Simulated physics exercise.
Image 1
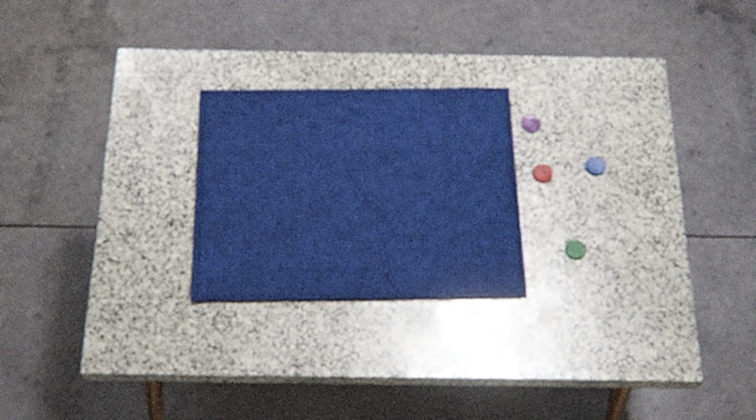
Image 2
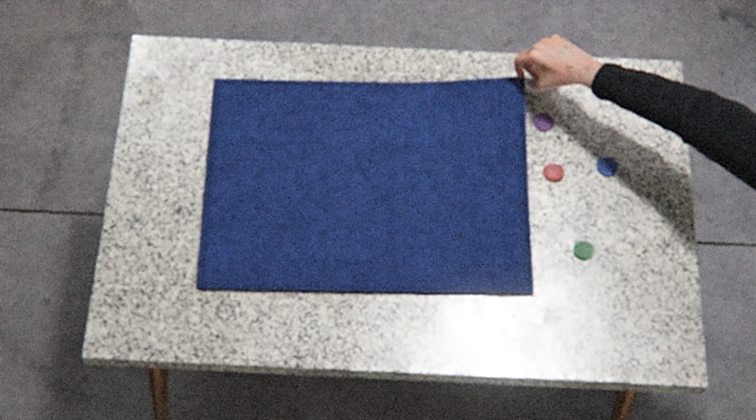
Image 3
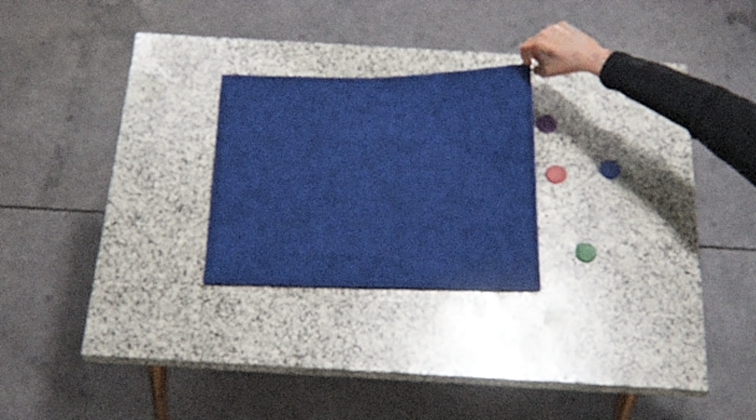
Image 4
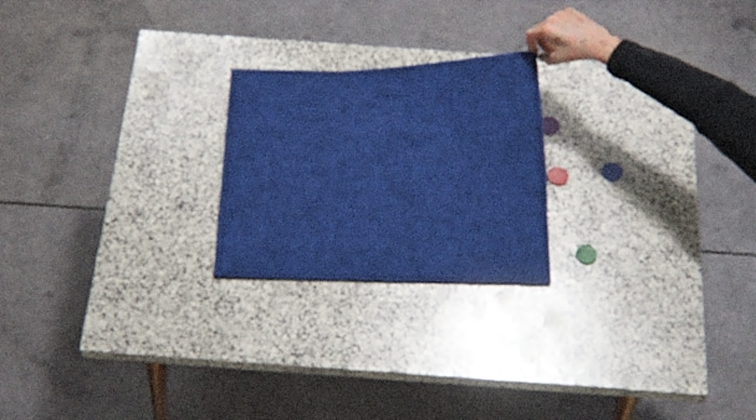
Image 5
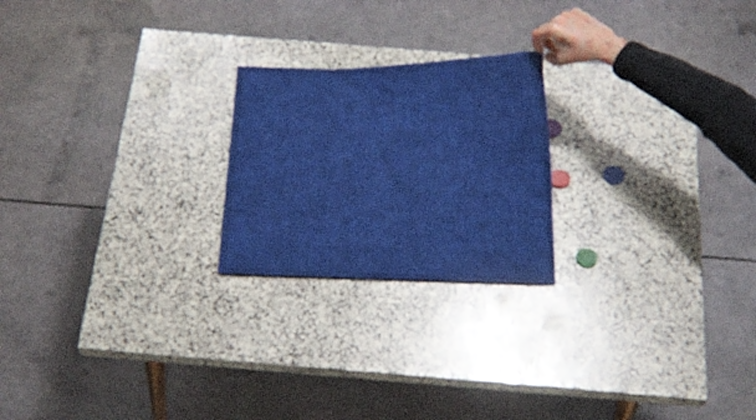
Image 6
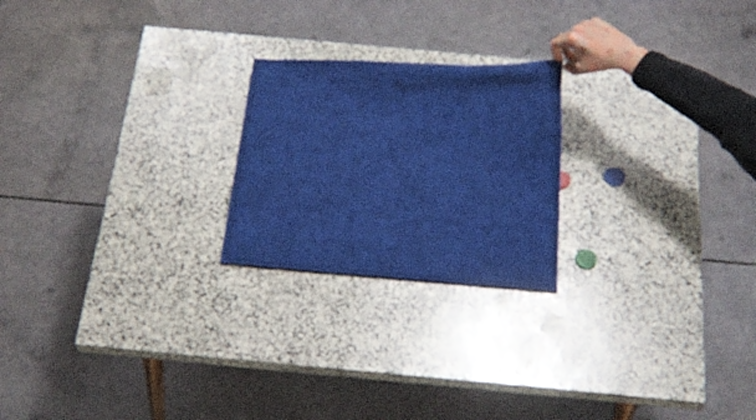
A hand lifts a blue cloth's corner and pulls it slightly right over a purple disc.
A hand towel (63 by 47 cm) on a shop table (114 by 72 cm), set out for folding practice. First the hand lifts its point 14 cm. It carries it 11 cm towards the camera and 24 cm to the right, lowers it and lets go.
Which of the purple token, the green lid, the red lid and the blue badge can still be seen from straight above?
In order: The purple token ends under the cloth; the green lid vanishes under it; the red lid ends under the cloth; the blue badge ends under the cloth.
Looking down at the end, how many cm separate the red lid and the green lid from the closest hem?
19 cm and 7 cm, roughly.
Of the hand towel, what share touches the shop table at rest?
100 %.
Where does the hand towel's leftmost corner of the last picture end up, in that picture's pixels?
(291, 194).
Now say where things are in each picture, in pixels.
In the first frame, purple token (531, 123); green lid (576, 249); red lid (543, 173); blue badge (595, 166); hand towel corners (191, 301) (200, 91) (508, 89) (527, 297); highest point 0 cm, lowest 0 cm.
In the second frame, hand towel corners (196, 289) (214, 80); grip (524, 77); highest point 4 cm, lowest 0 cm.
In the third frame, hand towel corners (204, 284) (222, 75); grip (531, 65); highest point 9 cm, lowest 0 cm.
In the fourth frame, hand towel corners (214, 277) (232, 70); grip (537, 52); highest point 13 cm, lowest 0 cm.
In the fifth frame, hand towel corners (218, 274) (238, 67); grip (543, 53); highest point 14 cm, lowest 0 cm.
In the sixth frame, hand towel corners (221, 263) (254, 59) (557, 292); grip (562, 62); highest point 14 cm, lowest 0 cm.
Next, 80 % of it is down, spanning 68 by 61 cm, above purple token, red lid, green lid.
Then, 85 % of it is down, spanning 70 by 63 cm, above purple token, red lid, blue badge, green lid.
After that, 95 % of it is down, spanning 71 by 63 cm, above purple token, red lid, blue badge, green lid.
Later, 100 % of it is down, spanning 72 by 63 cm, above purple token, red lid, blue badge, green lid.
At the end, 100 % of it is down, spanning 76 by 63 cm, above purple token, red lid, blue badge, green lid.
